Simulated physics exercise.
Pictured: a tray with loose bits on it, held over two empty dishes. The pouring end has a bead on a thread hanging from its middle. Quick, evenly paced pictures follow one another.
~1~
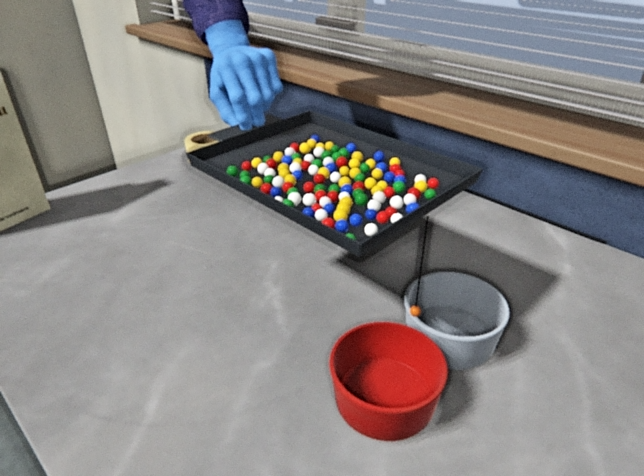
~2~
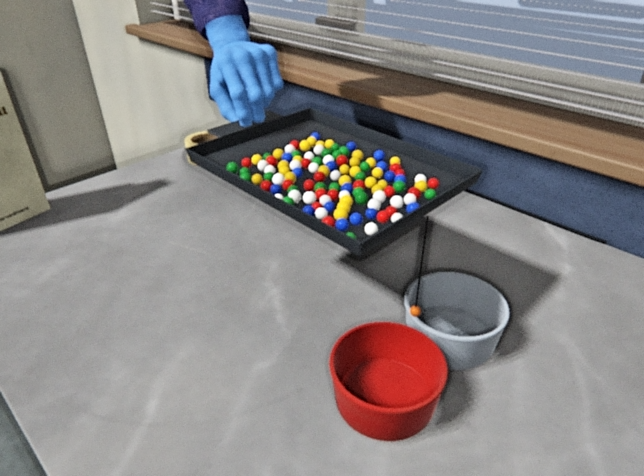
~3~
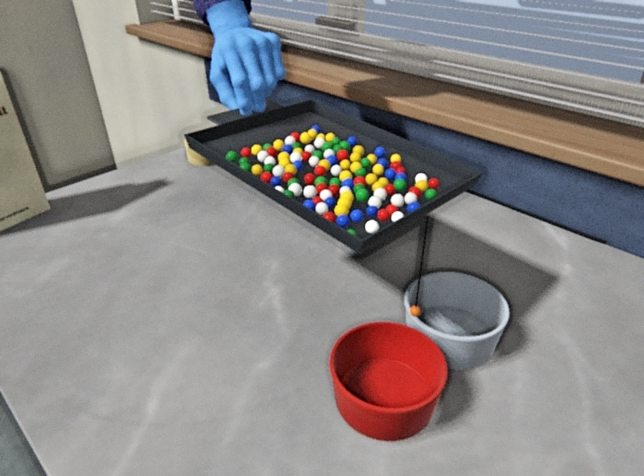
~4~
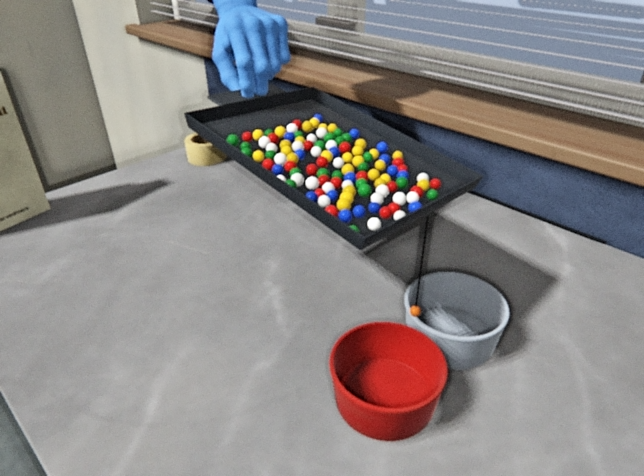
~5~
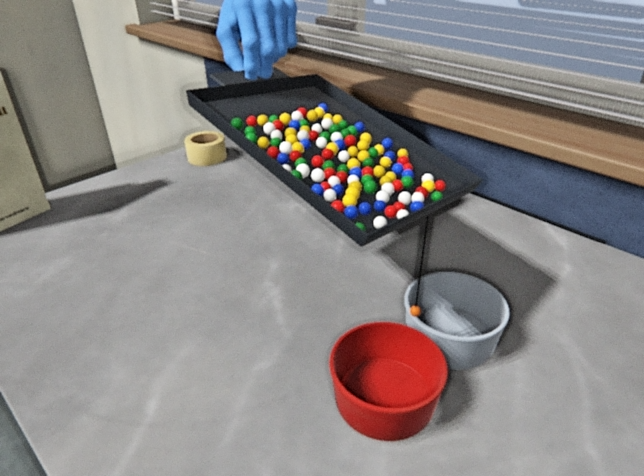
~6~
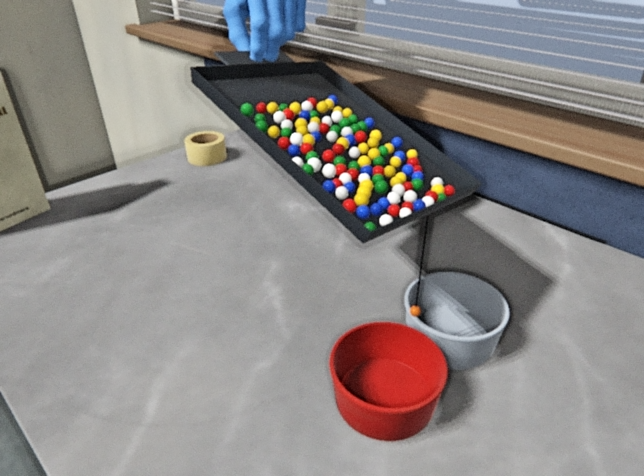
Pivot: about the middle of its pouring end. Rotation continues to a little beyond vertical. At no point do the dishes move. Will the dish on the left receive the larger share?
No - the one on the right does.
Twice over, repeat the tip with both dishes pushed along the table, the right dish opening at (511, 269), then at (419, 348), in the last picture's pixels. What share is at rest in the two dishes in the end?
It would be roughly 80 per cent in the first placement and roughly 0 per cent in the second.
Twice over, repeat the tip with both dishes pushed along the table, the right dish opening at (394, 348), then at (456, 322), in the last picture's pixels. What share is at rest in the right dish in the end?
0% for the first placement, 40% for the second.
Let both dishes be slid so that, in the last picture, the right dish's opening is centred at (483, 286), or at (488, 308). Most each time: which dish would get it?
Try 1 - the dish at right, try 2 - the dish at right.
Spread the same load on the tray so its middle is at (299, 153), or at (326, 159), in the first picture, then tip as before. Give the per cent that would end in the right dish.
Estimate: 70 % first, 80 % second.
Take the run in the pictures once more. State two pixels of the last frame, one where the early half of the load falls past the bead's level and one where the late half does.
First part (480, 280), rest (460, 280).
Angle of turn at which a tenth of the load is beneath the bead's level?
70 degrees.
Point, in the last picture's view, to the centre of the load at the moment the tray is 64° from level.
Somewhere around pixel (446, 179) in the last picture.
Shortly afterwards, tray tipped steeply; the bulk on the tray; only a few in the right dish; only a few outside both; a little in the air.
Next, tray tipped past a quarter turn; a little on the tray; near half in the right dish; a little outside both; near a quarter in the air.
Some moments later, tray tipped past a quarter turn; the bulk in the right dish; near a quarter outside both.
In the end, tray tipped past a quarter turn; none at all in the left dish; the bulk in the right dish; near a quarter outside both.
